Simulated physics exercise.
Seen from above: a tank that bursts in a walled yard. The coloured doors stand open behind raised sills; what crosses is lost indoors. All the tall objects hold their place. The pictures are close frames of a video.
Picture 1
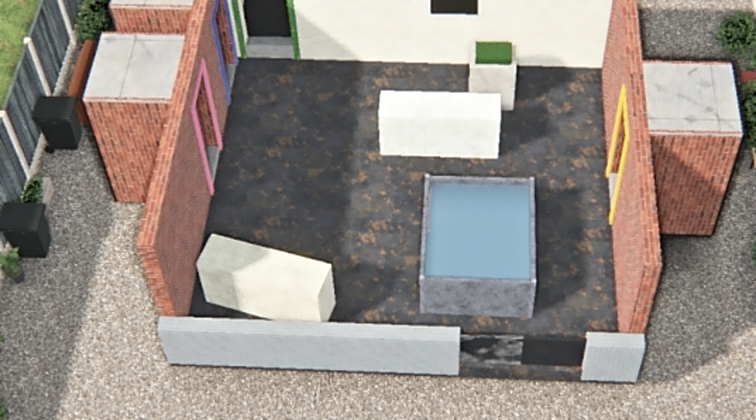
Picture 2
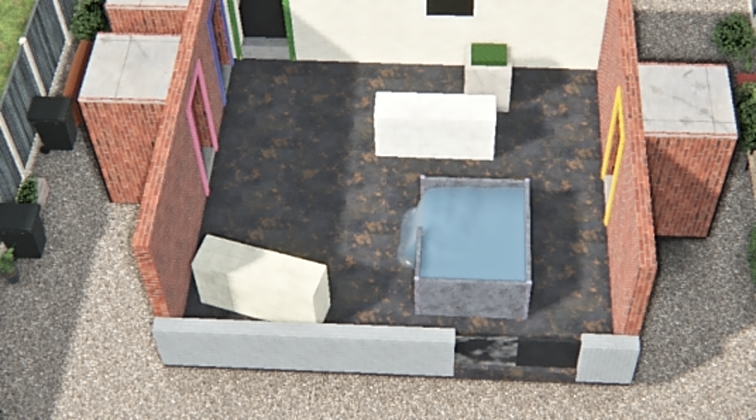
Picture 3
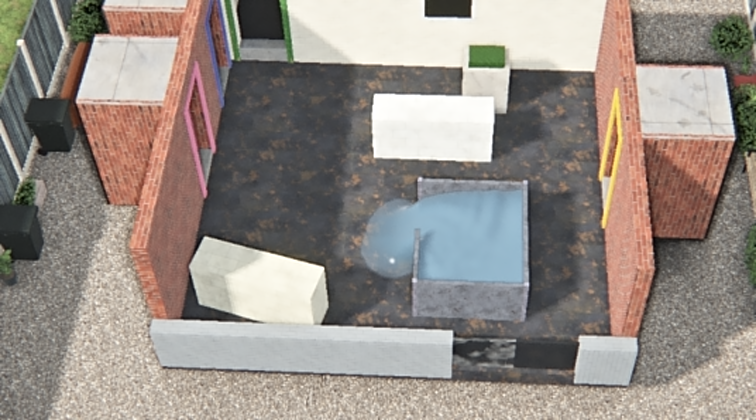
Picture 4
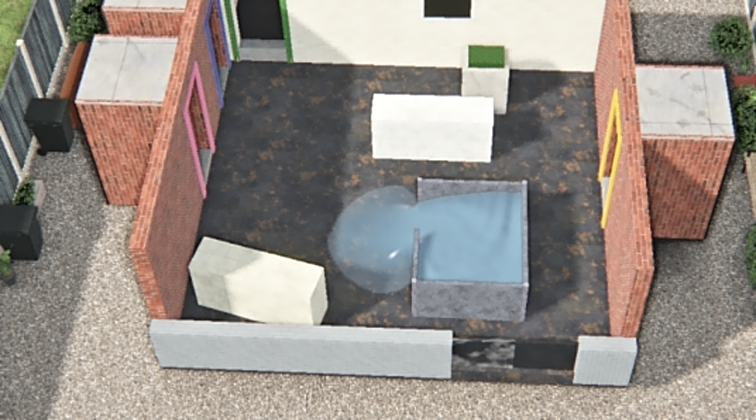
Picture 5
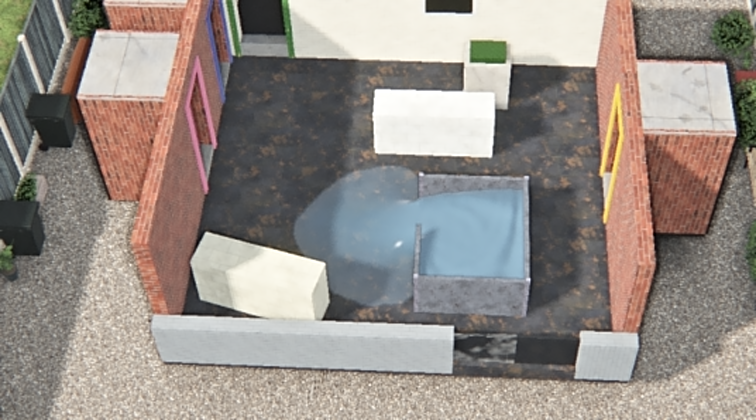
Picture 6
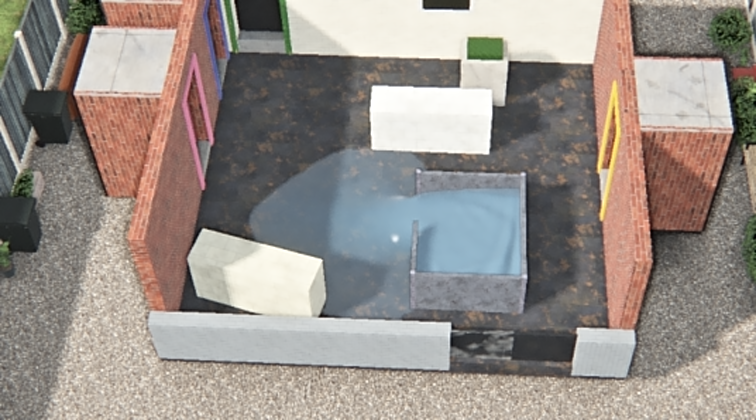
Water bursting from the left side of a square tank and spreading leftward across the dark floor of a brick-walled yard.
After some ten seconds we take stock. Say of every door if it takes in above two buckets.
One by one: The blue door floods; the yellow door holds within the limit; the pink door floods; the green door holds within the limit.
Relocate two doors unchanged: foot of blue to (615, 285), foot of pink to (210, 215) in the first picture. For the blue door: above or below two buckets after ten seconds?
One by one: Blue door keeps below it.
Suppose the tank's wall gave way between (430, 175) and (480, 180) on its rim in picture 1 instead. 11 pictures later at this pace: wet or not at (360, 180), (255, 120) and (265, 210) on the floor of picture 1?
As listed: Under water, flooded, flooded.
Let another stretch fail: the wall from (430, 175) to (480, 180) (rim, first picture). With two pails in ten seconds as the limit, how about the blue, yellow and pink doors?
Then: The blue door passes that mark, the yellow door goes over, the pink door is over.
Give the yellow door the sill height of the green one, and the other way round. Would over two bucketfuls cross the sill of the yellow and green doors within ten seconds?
My reading: Yellow stays under; green floods.
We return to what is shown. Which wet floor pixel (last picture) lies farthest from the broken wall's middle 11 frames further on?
Around (229, 58).
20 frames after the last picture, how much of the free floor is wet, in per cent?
Some 50 per cent.
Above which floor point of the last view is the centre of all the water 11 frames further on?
Close to (368, 228).
A moment on, water covers 35 % of the floor; the blue door not reached, the yellow door not reached, the pink door under two buckets in, the green door not reached.
Next, water covers 50 % of the floor; the blue door under two buckets in, the yellow door not reached, the pink door over two buckets in, the green door wet at the sill, nothing in.
Then, water covers 50 % of the floor; the blue door over two buckets in, the yellow door not reached, the pink door far over two buckets in, the green door wet at the sill, nothing in.
Later, water covers 75 % of the floor; the blue door far over two buckets in, the yellow door not reached, the pink door far over two buckets in, the green door wet at the sill, nothing in.
In the end, water covers 95 % of the floor; the blue door far over two buckets in, the yellow door wet at the sill, nothing in, the pink door far over two buckets in, the green door wet at the sill, nothing in.
